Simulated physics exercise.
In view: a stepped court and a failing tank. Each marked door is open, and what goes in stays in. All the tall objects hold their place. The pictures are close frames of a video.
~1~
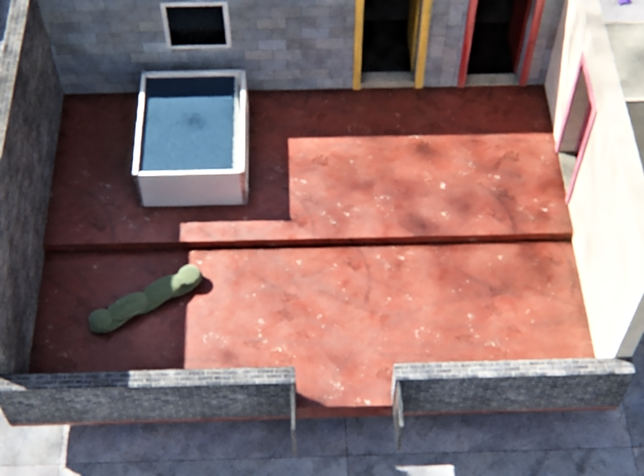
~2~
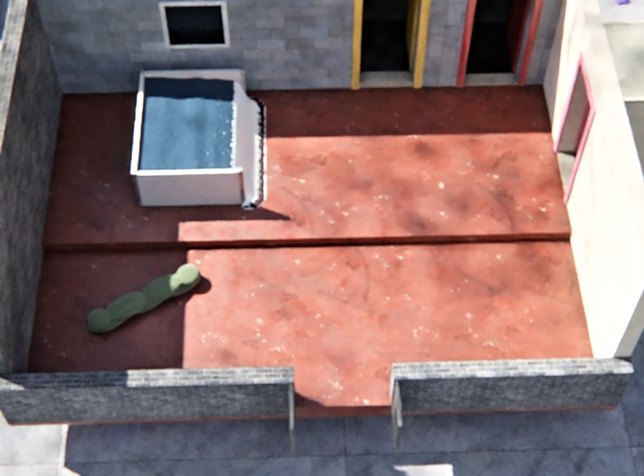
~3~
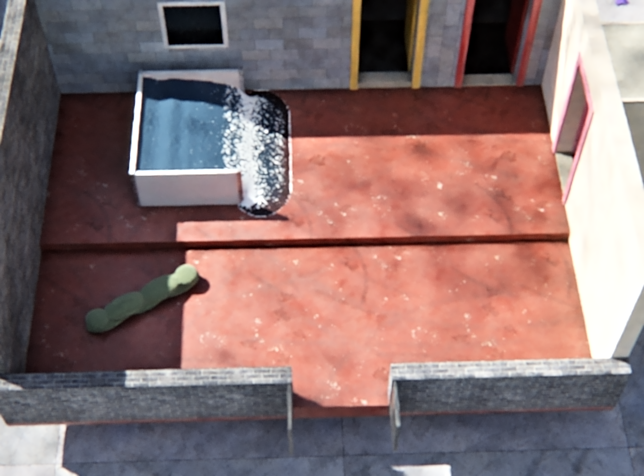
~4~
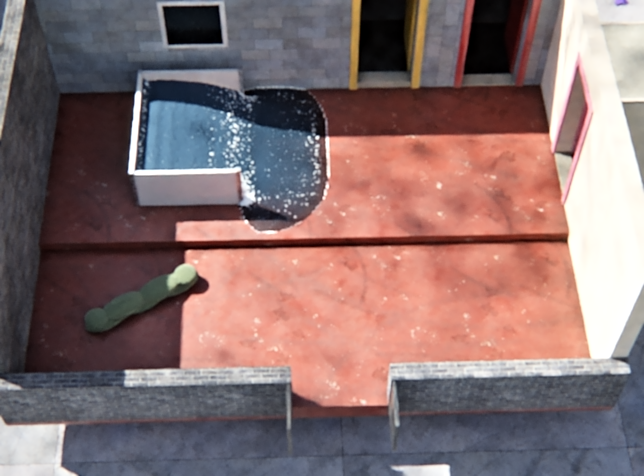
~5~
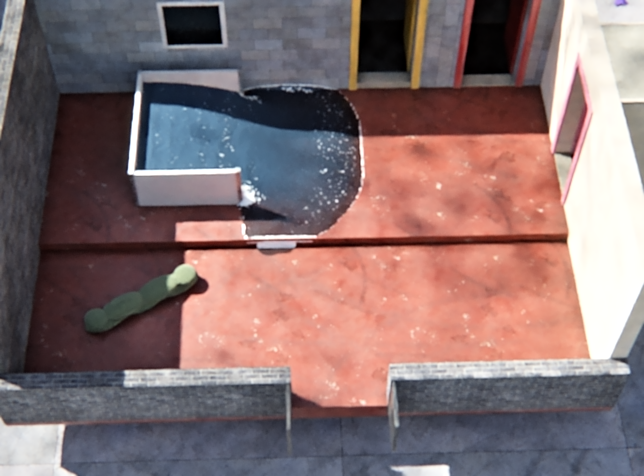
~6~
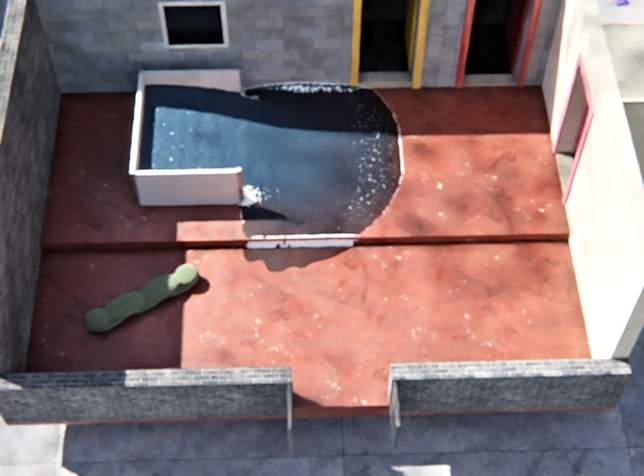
At the start, still blue water fills a pale tank on the upper level of a walled red court. The tank's right side opens and water pours out in a foaming, rounded sheet, spreading right past the yellow-framed doorway and then over the step onto the lower level.
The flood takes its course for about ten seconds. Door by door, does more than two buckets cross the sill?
One by one: The pink door takes more than that; the red door takes more than that; the yellow door stays under that.
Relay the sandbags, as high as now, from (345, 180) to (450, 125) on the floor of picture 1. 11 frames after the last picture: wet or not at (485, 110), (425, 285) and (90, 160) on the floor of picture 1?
As listed: Flooded, flooded, clear.
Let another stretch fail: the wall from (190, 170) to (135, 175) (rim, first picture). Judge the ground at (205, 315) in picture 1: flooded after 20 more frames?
At that place: Under water.
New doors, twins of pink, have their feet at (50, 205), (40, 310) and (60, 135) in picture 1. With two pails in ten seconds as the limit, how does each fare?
In that order: Takes less, takes less, stays under.
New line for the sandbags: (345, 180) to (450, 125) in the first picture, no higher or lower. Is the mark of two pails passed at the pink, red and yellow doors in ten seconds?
The pink door passes that mark, the red door lets more in, the yellow door passes that mark.
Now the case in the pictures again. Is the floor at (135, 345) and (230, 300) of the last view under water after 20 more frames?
In turn: Dry, no water.
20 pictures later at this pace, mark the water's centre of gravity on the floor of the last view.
At about (417, 181).
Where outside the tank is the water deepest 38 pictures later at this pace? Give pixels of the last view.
Close to (587, 384).
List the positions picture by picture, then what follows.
The first picture shows still water in the water tank at (192, 124).
In the second picture, the front is at (247, 100), out from the gap at (242, 142).
In the third picture, the front is at (264, 94), out from the gap at (240, 143).
In the fourth picture, the front is at (299, 217), out from the gap at (239, 144).
In the fifth picture, the front is at (333, 90), out from the gap at (239, 145).
In the sixth picture, the front is at (391, 122), out from the gap at (240, 145).
A moment on, water covers 40 % of the floor; the pink door wet at the sill, nothing in, the red door wet at the sill, nothing in, the yellow door wet at the sill, nothing in.
Next, water covers 50 % of the floor; the pink door over two buckets in, the red door under two buckets in, the yellow door wet at the sill, nothing in.
Then, water covers 55 % of the floor; the pink door far over two buckets in, the red door over two buckets in, the yellow door wet at the sill, nothing in.
Later, water covers 60 % of the floor; the pink door far over two buckets in, the red door far over two buckets in, the yellow door wet at the sill, nothing in.
In the end, water covers 75 % of the floor; the pink door far over two buckets in, the red door far over two buckets in, the yellow door wet at the sill, nothing in.
